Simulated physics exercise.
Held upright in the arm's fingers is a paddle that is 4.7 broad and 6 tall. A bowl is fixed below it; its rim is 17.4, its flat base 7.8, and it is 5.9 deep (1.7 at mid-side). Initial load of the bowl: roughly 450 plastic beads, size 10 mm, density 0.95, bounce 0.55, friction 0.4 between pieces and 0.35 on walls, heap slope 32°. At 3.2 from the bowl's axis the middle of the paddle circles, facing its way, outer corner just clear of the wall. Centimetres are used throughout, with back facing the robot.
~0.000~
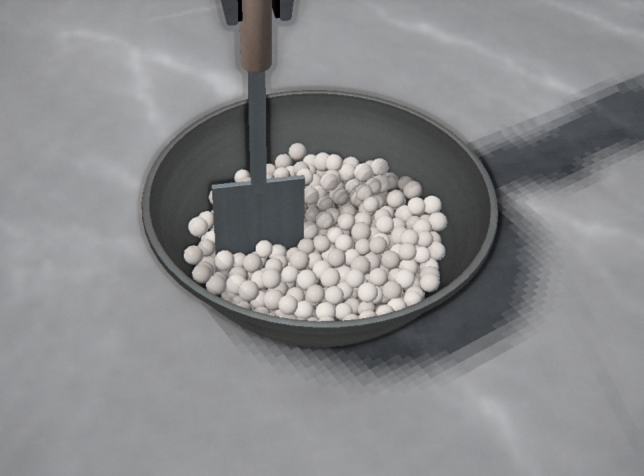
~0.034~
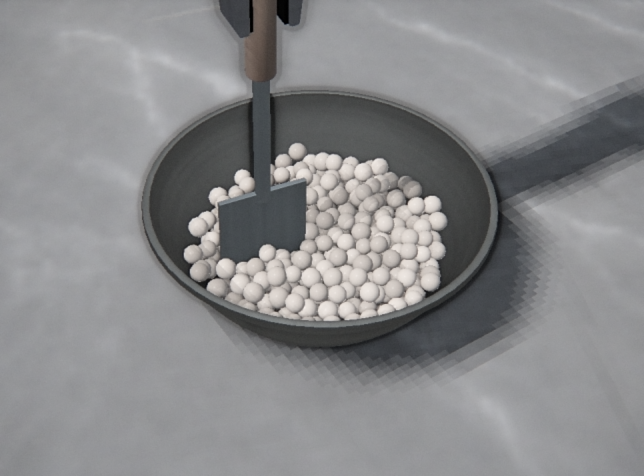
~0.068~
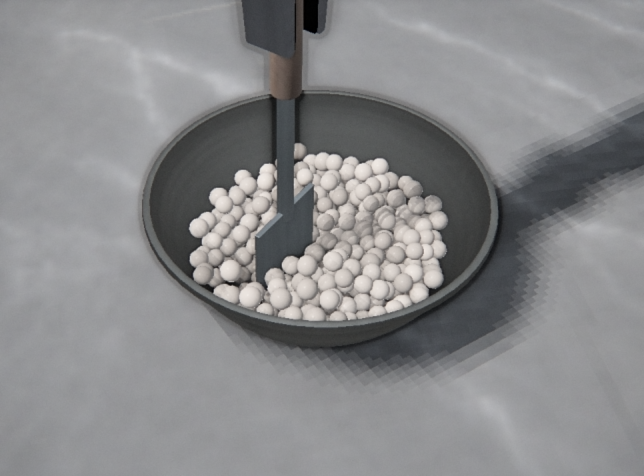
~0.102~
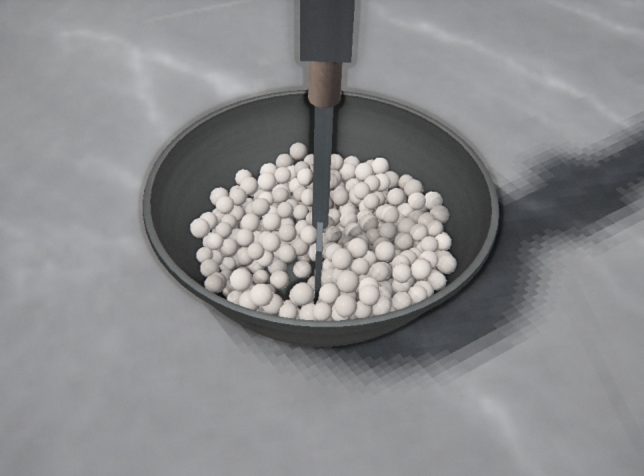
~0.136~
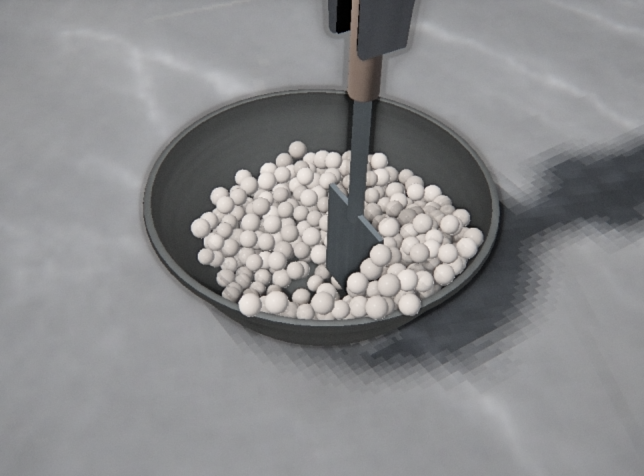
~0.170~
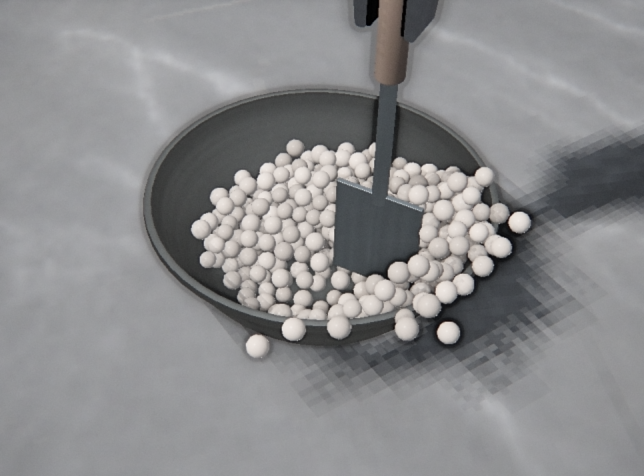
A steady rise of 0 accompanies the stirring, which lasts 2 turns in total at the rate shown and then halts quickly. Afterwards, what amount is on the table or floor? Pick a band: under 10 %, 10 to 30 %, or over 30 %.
Over 30 %.
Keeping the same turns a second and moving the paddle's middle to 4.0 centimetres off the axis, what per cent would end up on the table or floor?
That would make it around 50 percent.
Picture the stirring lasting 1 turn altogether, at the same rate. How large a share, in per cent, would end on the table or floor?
Close to 30 in a hundred.
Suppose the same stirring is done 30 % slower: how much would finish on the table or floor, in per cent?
Near 20 in a hundred, it would be.
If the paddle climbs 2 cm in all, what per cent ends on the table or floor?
Result: Roughly 25 %.
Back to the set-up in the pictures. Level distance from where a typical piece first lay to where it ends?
Roughly 11 cm, measured level.
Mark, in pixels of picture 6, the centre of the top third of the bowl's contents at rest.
Roughly at pixel (274, 275).
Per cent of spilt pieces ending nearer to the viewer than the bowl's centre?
Roughly 40 per cent.
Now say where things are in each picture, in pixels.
The paddle neck at (258, 158), 0° round; upper third of the load around (329, 234), from x 195 to 435, top at y 150; 448 in the bowl, in the first picture.
The paddle neck at (262, 168), 14° round; upper third of the load around (325, 243), from x 195 to 435, top at y 150, in the second picture.
The paddle neck at (285, 186), 45° round; upper third of the load around (332, 262), from x 200 to 440, top at y 150, in the third picture.
The paddle neck at (321, 193), 77° round; upper third of the load around (362, 266), from x 200 to 445, top at y 150, in the fourth picture.
The paddle neck at (357, 187), 109° round; upper third of the load around (394, 247), from x 200 to 475, top at y 150; 446 in the bowl, 2 in flight or on the tool, in the fifth picture.
The paddle neck at (382, 171), 140° round; upper third of the load around (429, 222), from x 200 to 520, top at y 150; 434 in the bowl, 14 in flight or on the tool, in the sixth picture.
After 0.41 s, 5° round, highest piece 12 above the table; 331 in the bowl, 92 on the table or floor, 25 in flight or on the tool.
After 0.65 s, 229° round, highest piece 8 above the table; 286 in the bowl, 155 on the table or floor, 7 in flight or on the tool.
After 0.97 s, 0° round, highest piece 5 above the table; 267 in the bowl, 181 on the table or floor.
After 1.67 s, 0° round, highest piece 5 above the table; 267 in the bowl, 181 on the table or floor.
In the end, 267 in the bowl, 181 on the table or floor. That is 40 % on the table or floor.
